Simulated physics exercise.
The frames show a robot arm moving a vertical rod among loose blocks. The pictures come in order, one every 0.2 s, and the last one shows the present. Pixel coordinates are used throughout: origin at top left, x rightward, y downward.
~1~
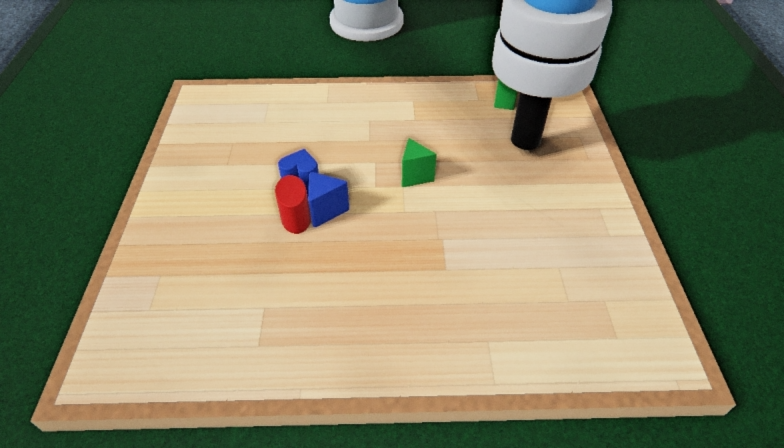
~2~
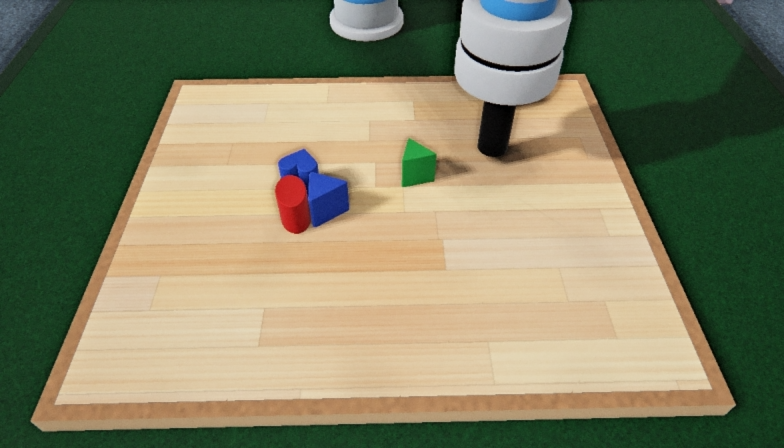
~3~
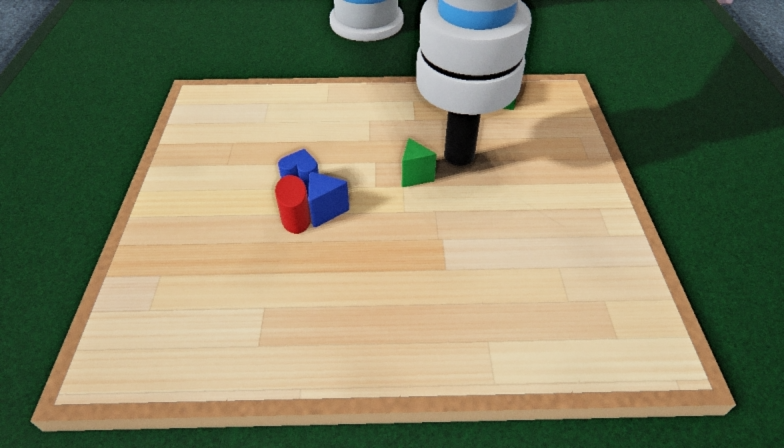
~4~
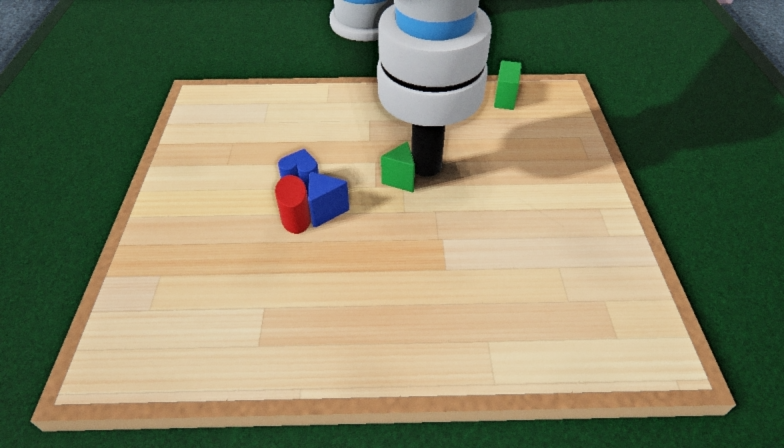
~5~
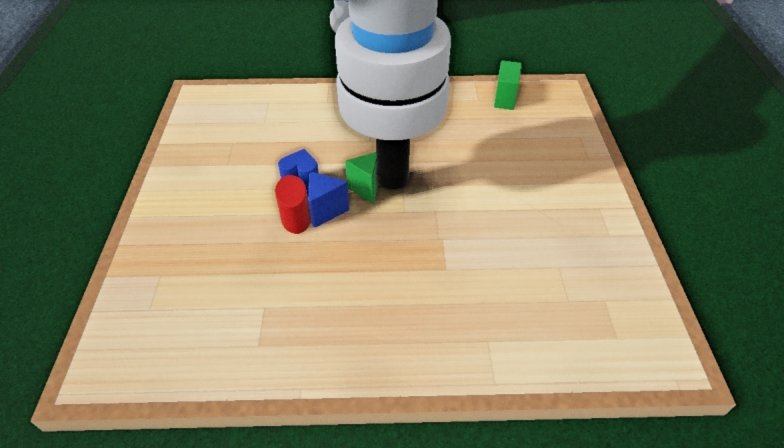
On a wooden board, a robot arm's black rod moves left, pushing a green triangular block toward blue and red blocks.
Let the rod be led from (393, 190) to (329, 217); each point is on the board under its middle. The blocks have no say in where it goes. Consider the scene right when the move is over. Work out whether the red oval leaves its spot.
It is moved from its place.
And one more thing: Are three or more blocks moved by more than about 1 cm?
Yes.
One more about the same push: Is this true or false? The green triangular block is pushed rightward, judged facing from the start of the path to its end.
That claim is true.
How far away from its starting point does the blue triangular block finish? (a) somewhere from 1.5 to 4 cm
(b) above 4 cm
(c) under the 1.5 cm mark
I choose a.
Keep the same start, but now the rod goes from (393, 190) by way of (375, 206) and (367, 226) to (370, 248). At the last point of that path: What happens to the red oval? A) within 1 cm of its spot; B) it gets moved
A: Within 1 cm of its spot.
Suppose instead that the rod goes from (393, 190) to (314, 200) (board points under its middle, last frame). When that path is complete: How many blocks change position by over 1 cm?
My answer is three or more.
What follows on the original path. Halfway along, rod at (361, 192); green triangular block at (338, 164), turned 15° clockwise.
At the end, rod at (327, 206); red oval at (271, 193), turned 45° clockwise; blue heart-shaped block in place; blue triangular block at (297, 202), turned 35° clockwise; green triangular block at (330, 165), turned 45° clockwise.
